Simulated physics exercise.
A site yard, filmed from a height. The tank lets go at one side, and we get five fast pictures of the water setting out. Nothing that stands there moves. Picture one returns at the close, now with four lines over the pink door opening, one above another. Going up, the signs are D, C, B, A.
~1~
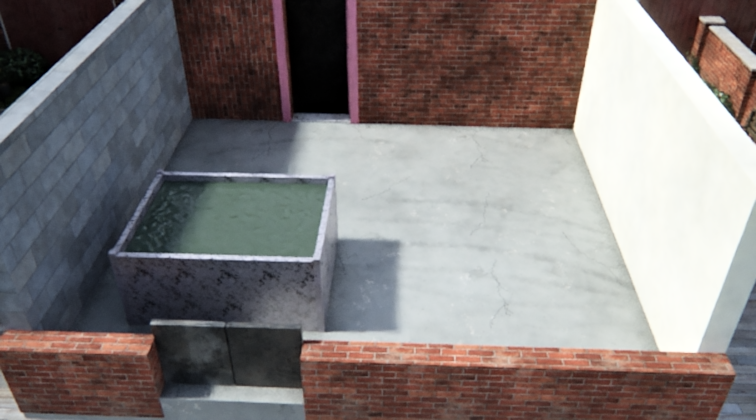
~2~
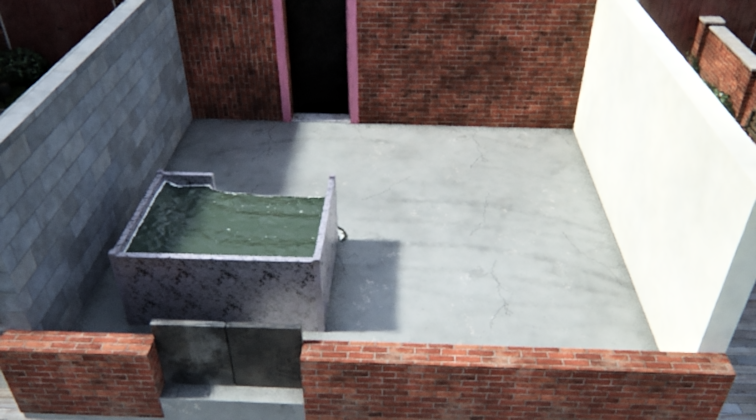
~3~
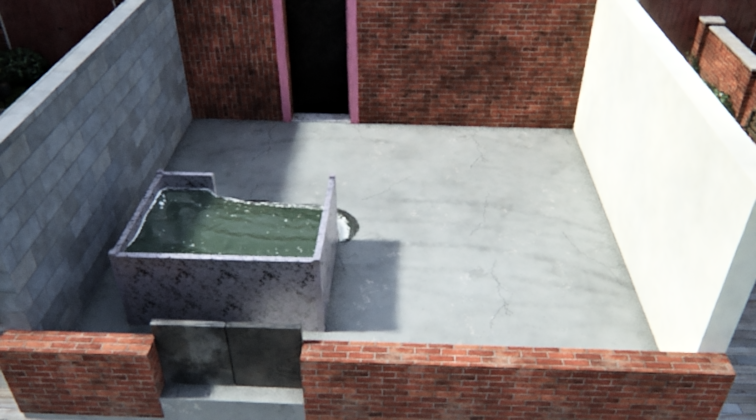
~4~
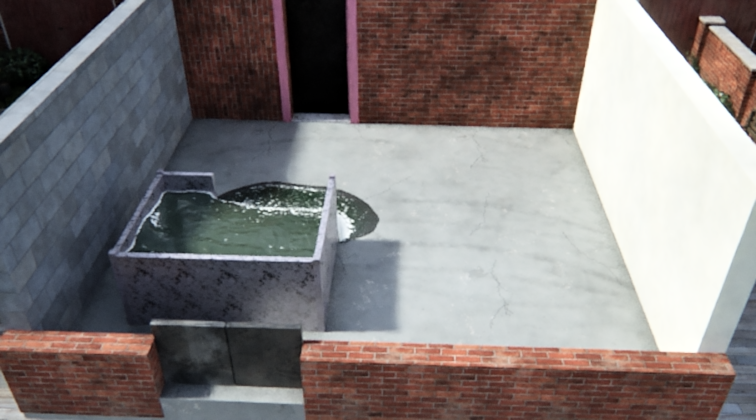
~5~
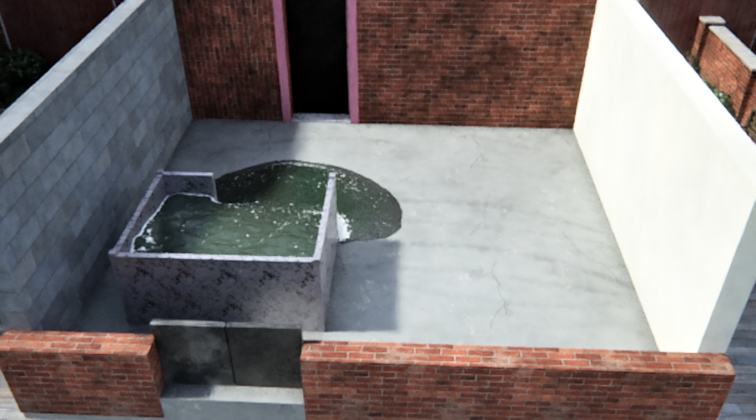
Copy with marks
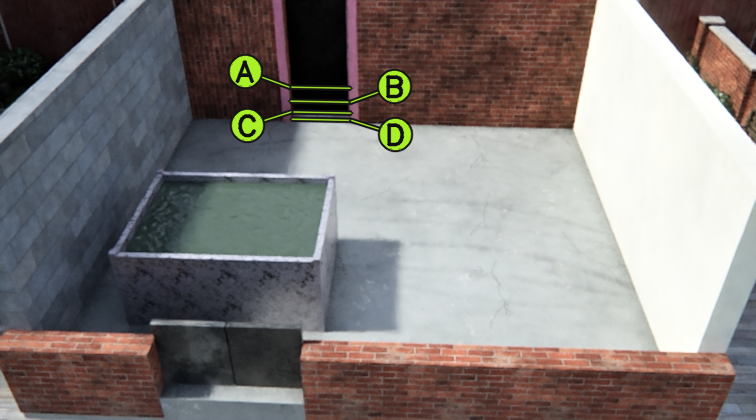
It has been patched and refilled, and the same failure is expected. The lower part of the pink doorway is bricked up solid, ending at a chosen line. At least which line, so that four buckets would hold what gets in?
Go for B.
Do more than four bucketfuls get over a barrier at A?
No.
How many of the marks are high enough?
Two of the four.
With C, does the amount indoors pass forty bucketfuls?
No, less.
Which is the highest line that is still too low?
C.
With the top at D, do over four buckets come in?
Yes.
On the marked copy, A at (319, 87); B at (320, 101); C at (321, 112); D at (321, 119); from the bottom up D, C, B, A.
With A, nothing gets over.
With B, a bucket or two gets in.
With C, some 15 bucketfuls get in.
With D, dozens of bucketfuls pour in.
